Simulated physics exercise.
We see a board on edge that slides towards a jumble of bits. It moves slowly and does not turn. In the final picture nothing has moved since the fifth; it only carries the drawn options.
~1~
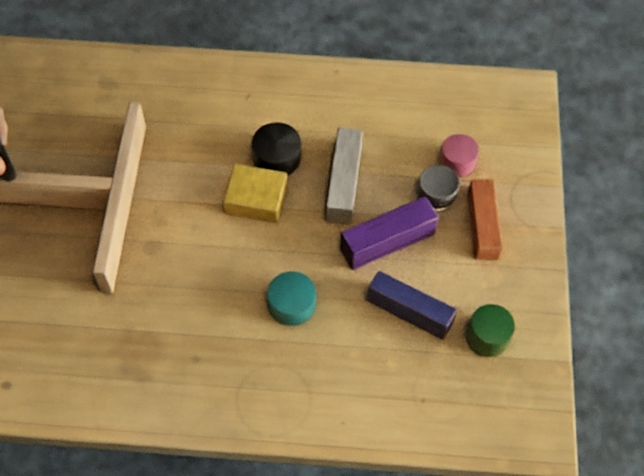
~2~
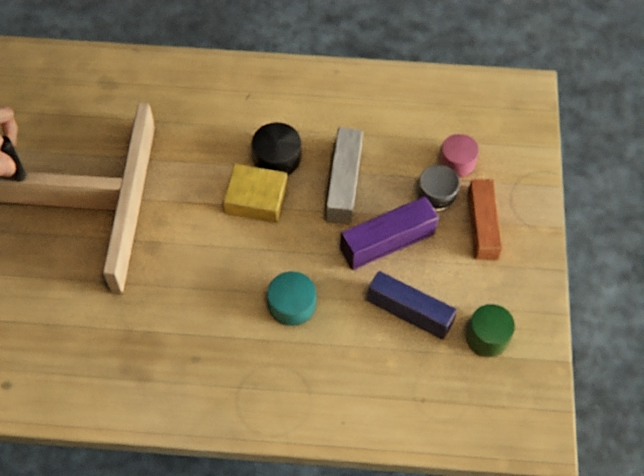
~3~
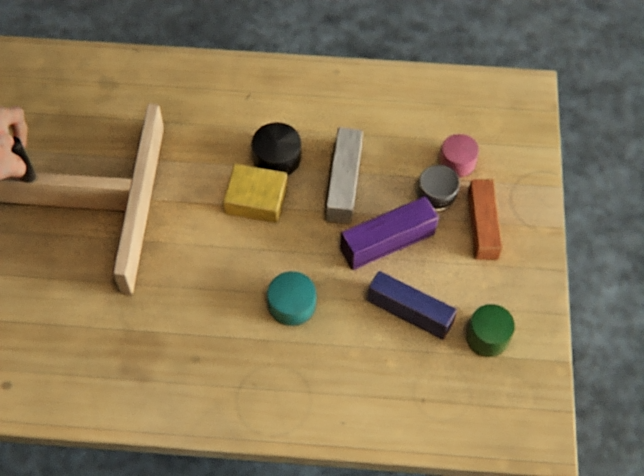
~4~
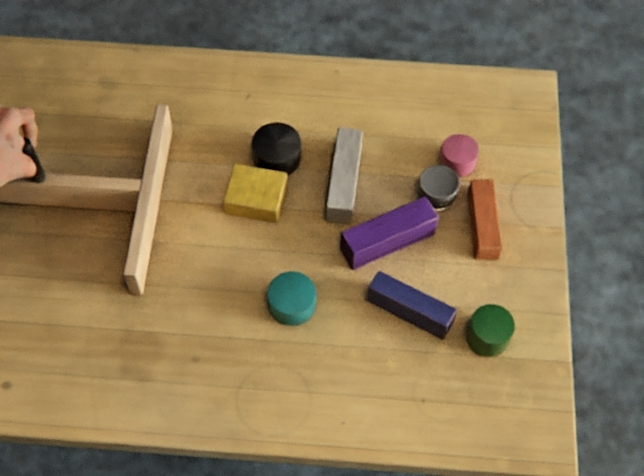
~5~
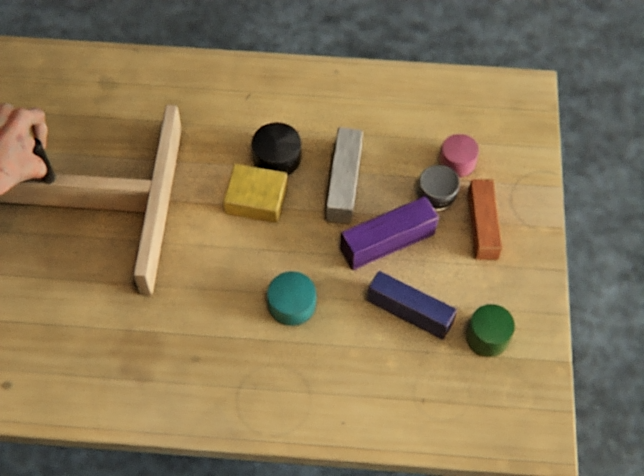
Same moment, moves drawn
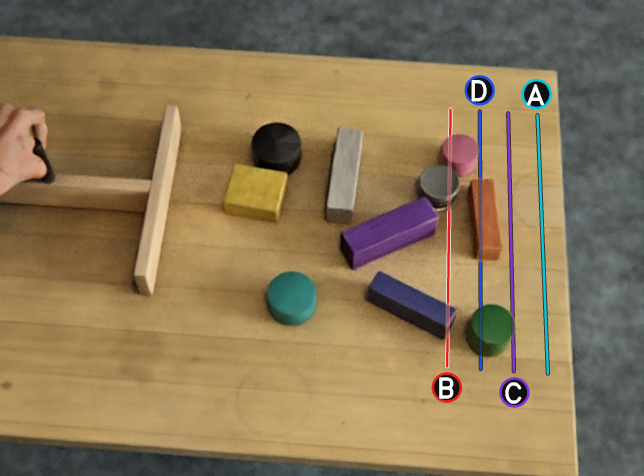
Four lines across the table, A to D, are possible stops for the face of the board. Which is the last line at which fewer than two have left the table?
As far as mark B.
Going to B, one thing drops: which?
The orange bar.
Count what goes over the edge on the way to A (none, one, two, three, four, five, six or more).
By then, six or more.
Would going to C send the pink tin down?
Yes.
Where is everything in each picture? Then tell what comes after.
In the first frame, purple stick (389, 233); yellow block (255, 193); turquoise tin (292, 298).
In the second frame, board (127, 184); grey tin (438, 188).
In the third frame, board (136, 185); white bar (344, 175).
In the fourth frame, board (147, 185); black tin (277, 150).
In the fifth frame, board (156, 186); green tin (491, 331); purple stick (389, 233); yellow block (255, 193).
On the copy, A at (542, 235); B at (449, 228); C at (511, 233); D at (480, 231).
On B. First, board (260, 193); black tin (299, 151); yellow block (297, 195).
Then, board (367, 200); orange bar (496, 220); grey tin (474, 187).
Finally, board (448, 206); orange bar over the edge; grey tin (553, 194); one fallen.
By contrast, A drops ten; C drops six; D drops three.
